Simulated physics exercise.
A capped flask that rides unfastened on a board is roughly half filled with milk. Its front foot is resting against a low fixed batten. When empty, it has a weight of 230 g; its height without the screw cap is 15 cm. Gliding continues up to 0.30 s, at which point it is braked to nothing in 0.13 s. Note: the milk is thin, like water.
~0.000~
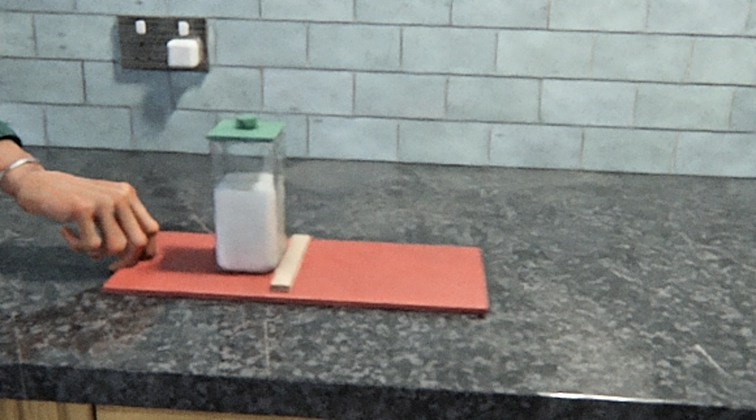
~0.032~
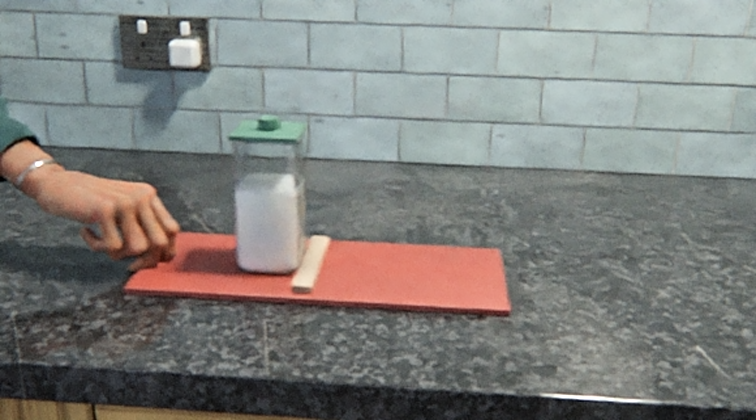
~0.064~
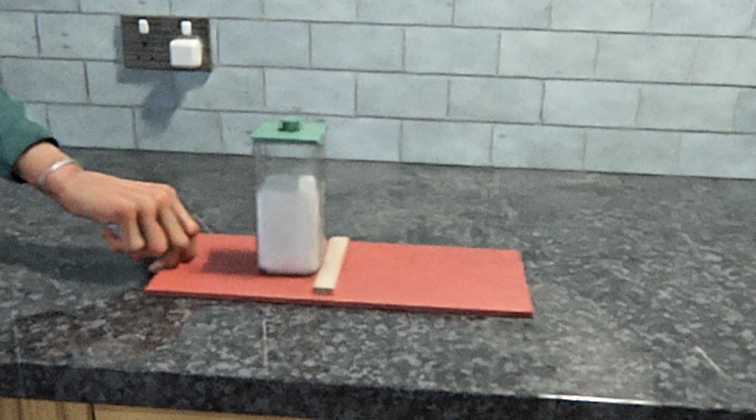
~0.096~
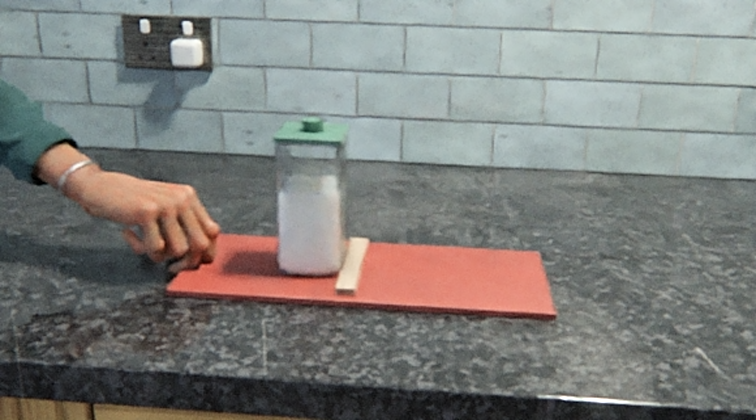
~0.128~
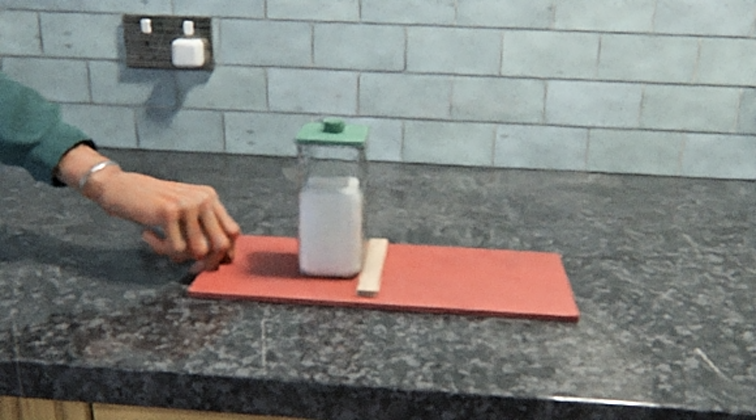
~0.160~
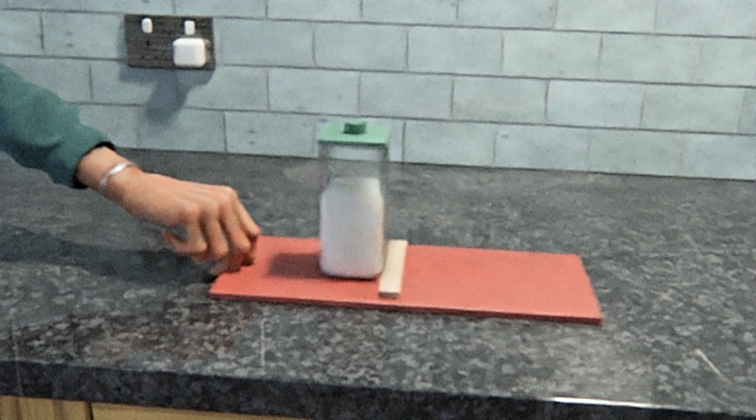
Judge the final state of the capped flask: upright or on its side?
It ends upright.
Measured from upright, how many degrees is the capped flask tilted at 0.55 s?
The tilt comes to near 2°.
After 0.43 s the board moves at 0.00 m/s; the capped flask leans 6°.
After 0.55 s the capped flask stands where it began.
After 0.71 s the capped flask stands where it began.
After 0.93 s the capped flask stands where it began.
In the end the capped flask stands where it began.
